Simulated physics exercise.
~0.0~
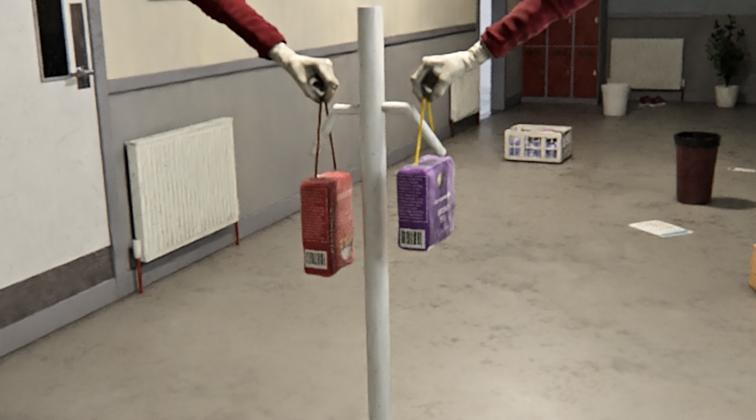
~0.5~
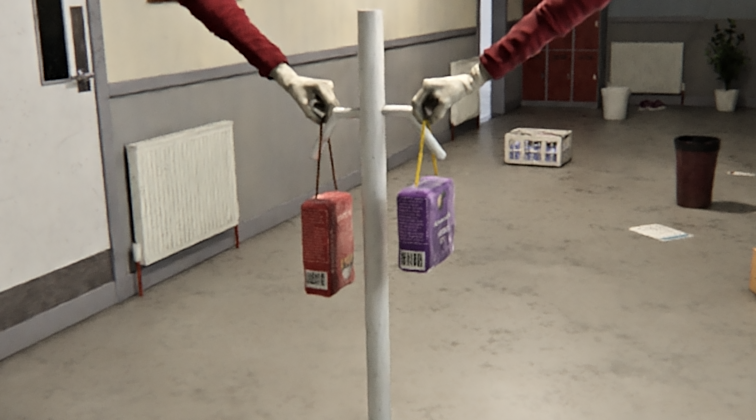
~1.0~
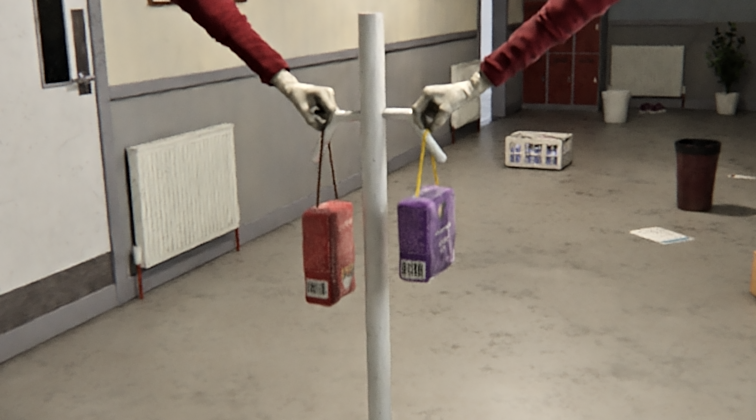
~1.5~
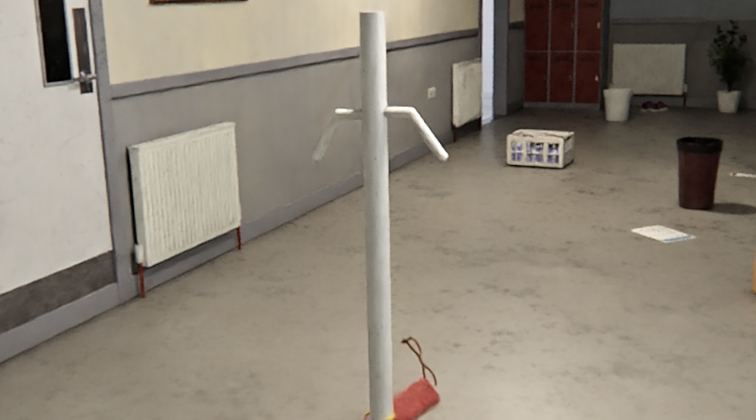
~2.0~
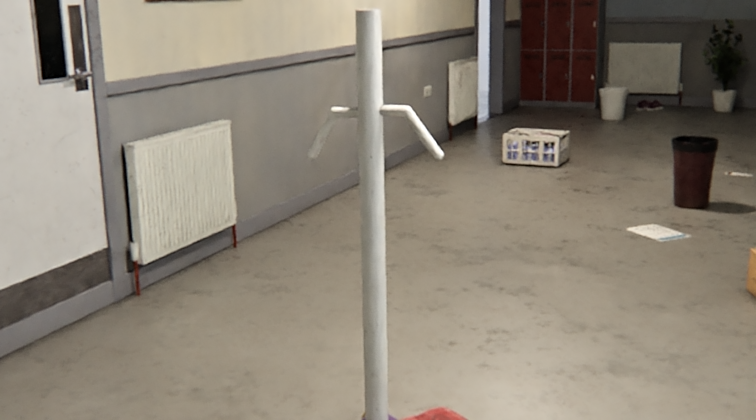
In a grey-walled corridor with a radiator, a bin and red lockers, two hands in pale gloves hold a red sack and a purple bag by their loops beside a white post. The hands lower them together toward the post's two drooping pegs, the red sack on the left and the purple bag on the right. Both hang upright as the hands bring the loops down at the pegs. Then the hands are gone and both pegs are bare, with the red sack lying at the foot of the post. At the end, both are down on the floor, partly in view.
